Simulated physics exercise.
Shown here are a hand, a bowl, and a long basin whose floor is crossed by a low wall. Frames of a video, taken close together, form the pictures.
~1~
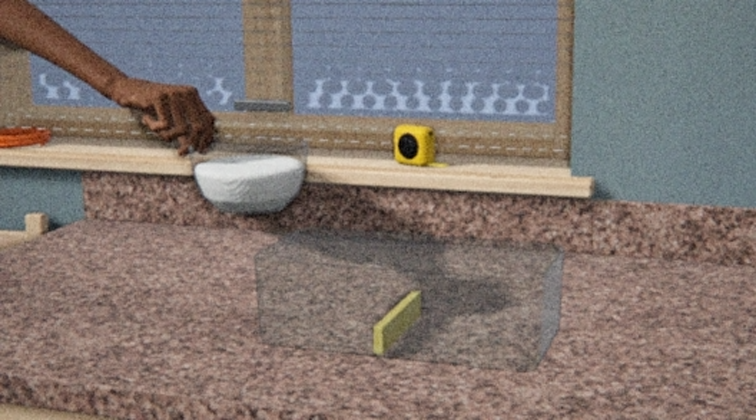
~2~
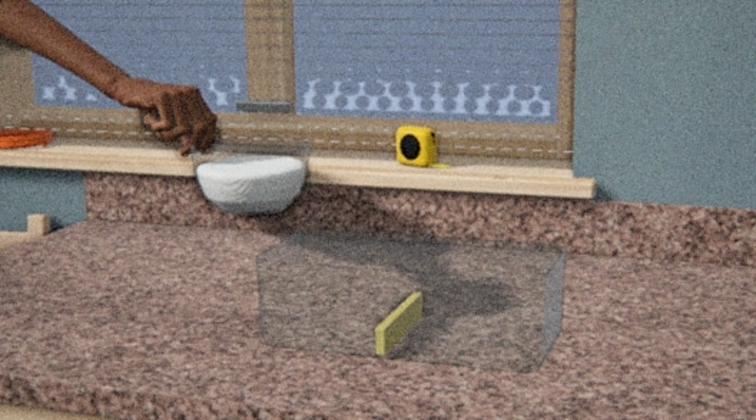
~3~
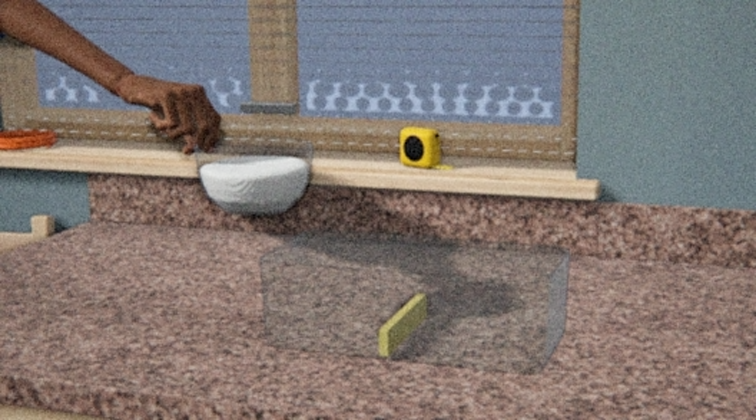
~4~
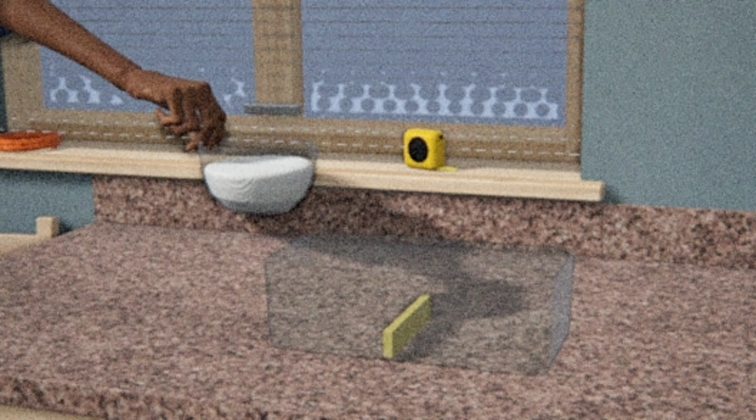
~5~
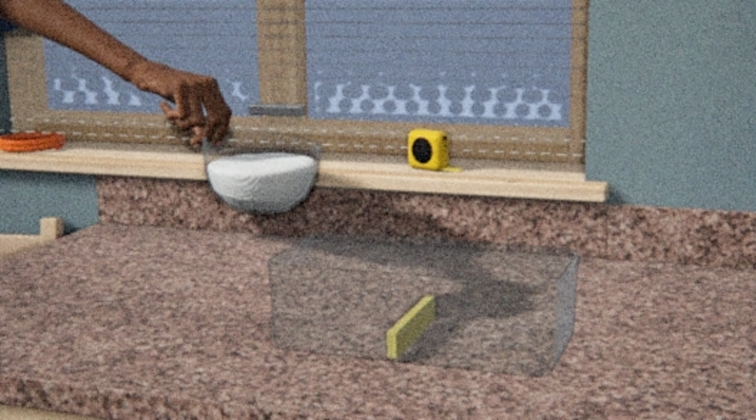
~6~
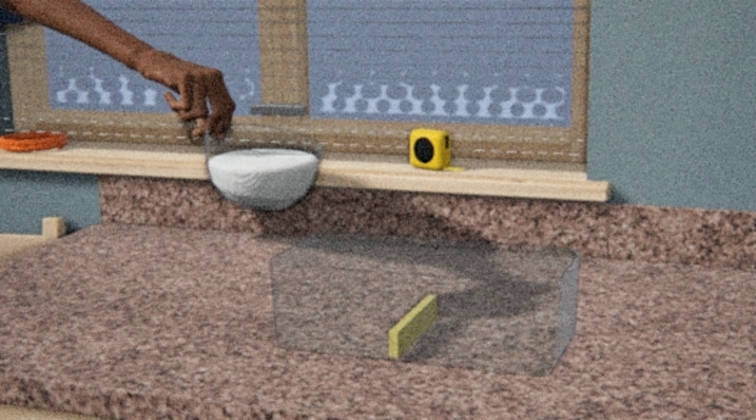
A hand reaches in from the left above a speckled pinkish-brown stone counter beneath a window, seen from the front and slightly above. It holds a clear bowl of white liquid left of a yellow tape measure on the pale sill, above a long transparent basin crossed by a low yellow wall. The bowl starts level, then tilts slightly to the right as the camera drifts slightly left.
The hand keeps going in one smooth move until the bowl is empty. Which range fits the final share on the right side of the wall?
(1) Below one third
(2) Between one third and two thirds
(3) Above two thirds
The answer is 1.
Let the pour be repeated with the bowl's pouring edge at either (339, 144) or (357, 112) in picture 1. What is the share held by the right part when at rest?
Start one gives close to 90 percent, start two close to 90 percent.
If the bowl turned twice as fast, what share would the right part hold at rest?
Roughly 50 in a hundred.
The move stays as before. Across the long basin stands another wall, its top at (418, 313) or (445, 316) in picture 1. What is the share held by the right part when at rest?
10 % then 15 %, approximately.
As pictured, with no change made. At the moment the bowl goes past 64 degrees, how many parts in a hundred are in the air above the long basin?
Close to 30 in a hundred.
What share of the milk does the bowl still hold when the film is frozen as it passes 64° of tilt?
65 %.
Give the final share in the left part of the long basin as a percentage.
Something like 75 per cent, roughly.
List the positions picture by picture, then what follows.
In the first frame, it leans 0°; its right rim is at (302, 149); the milk meets the walls at (203, 162) and (301, 167); the long basin's rim runs from (278, 243) to (554, 264); the wall's top is at (398, 310).
In the second frame, it leans 0°; its right rim is at (304, 150); the milk meets the walls at (205, 163) and (303, 168).
In the third frame, it leans 2°; its right rim is at (308, 151); the milk meets the walls at (209, 163) and (307, 168).
In the fourth frame, it leans 4°; its right rim is at (312, 153); the milk meets the walls at (213, 163) and (311, 167).
In the fifth frame, it leans 7°; its right rim is at (316, 154); the milk meets the walls at (216, 160) and (314, 165).
In the sixth frame, it leans 11°; its right rim is at (318, 153); the milk meets the walls at (217, 156) and (316, 161).
A moment on, the bowl is tipped part way and 64 per cent is still to pour, 6 is left of the wall and 0 right of it.
Next, the bowl is tipped right over and 4 per cent is still to pour, 58 is left of the wall and 21 right of it.
Then the bowl is tipped right over and 0 per cent is still to pour, 76 is left of the wall and 22 right of it.
Later the bowl is tipped right over and 0 per cent is still to pour, 75 is left of the wall and 24 right of it.
In the end 75 per cent lies left of the wall, 24 right of it and 2 outside.
